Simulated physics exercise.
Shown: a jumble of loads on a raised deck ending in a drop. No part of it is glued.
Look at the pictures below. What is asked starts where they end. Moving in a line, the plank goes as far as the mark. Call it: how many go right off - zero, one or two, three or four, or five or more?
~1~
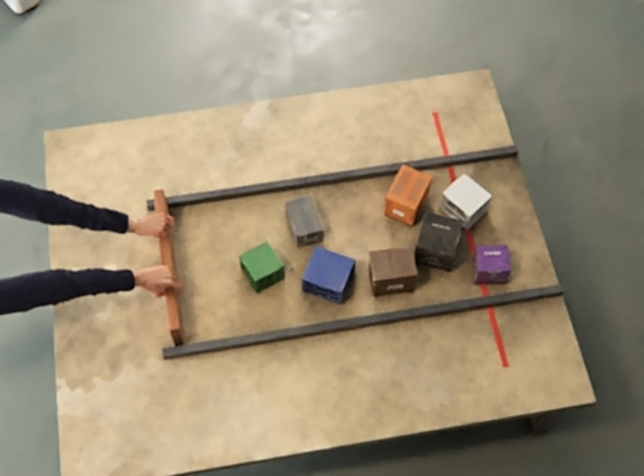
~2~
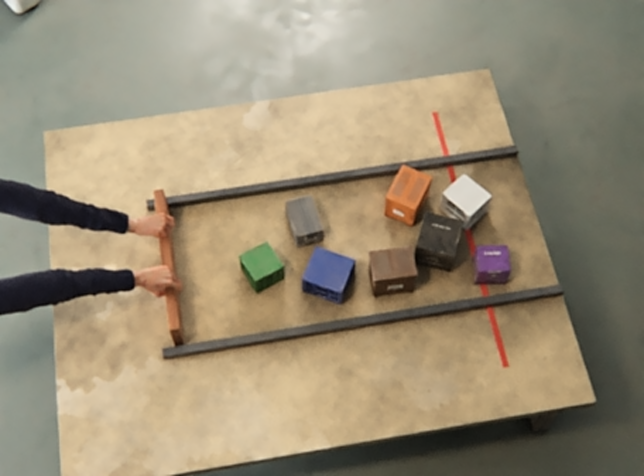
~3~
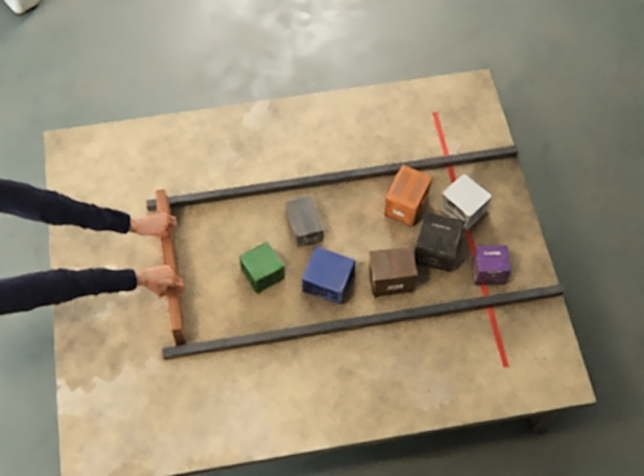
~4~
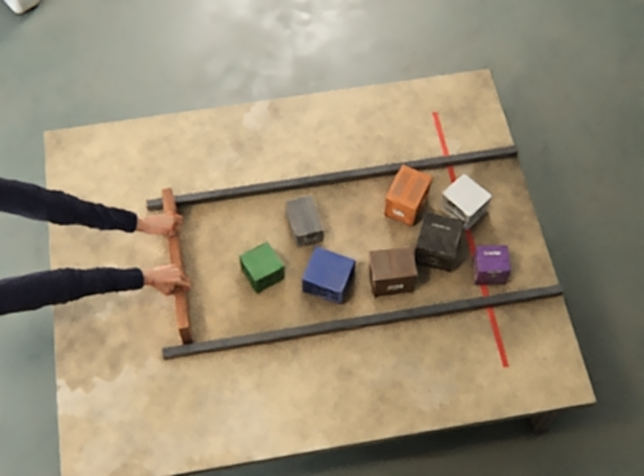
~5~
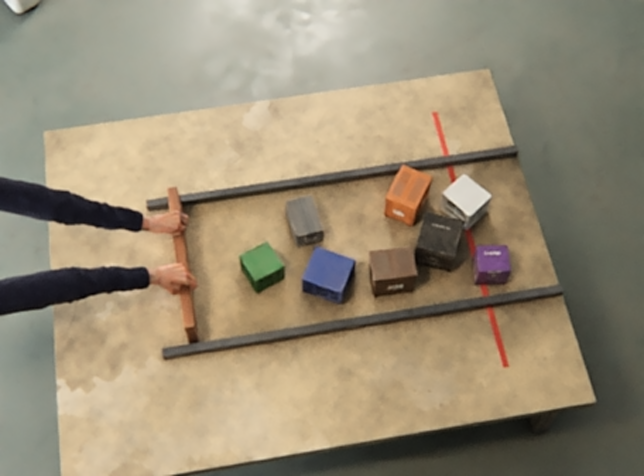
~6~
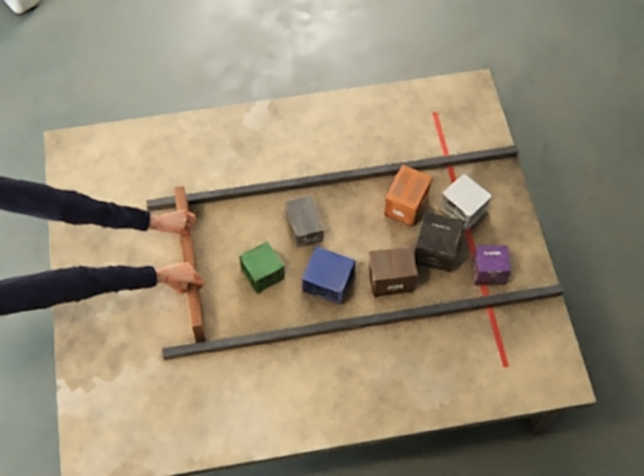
Three or four go off.
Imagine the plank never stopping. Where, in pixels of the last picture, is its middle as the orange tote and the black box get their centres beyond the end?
The middle is at (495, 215) when it's the orange tote, and at (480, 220) when it's the black box.
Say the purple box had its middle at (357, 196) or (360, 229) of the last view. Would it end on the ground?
Well, in that order, it hangs on, then it hangs on.
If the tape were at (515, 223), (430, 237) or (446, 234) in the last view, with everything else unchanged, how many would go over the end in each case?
In order, 6, 1 and 1.
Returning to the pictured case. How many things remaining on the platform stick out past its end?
That comes to 2 of them.
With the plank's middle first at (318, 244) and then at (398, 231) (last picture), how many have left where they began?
First 4, then 8.
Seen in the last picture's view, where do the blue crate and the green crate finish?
They end up close to (530, 253) and (489, 236).
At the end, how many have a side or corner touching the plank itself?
In total, 2.
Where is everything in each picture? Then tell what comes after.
Purple box (491, 265); white crate (465, 202); black box (438, 242); plank (169, 267); tape (468, 231), in the first frame.
White crate (465, 202); plank (169, 267), in the second frame.
Black box (438, 242); grey parcel (305, 221), in the third frame.
Purple box (491, 265); blue crate (329, 275), in the fourth frame.
White crate (465, 202); green crate (262, 267), in the fifth frame.
Purple box (491, 265); white crate (465, 202); black box (438, 242); plank (190, 263); tape (468, 231), in the sixth frame.
Soon after, none off yet; purple box at rest near (491, 265); white crate at rest near (465, 202); black box moving near (439, 241).
In the end, the number that fall off is three or four; gone, brown tote, white crate and purple box.
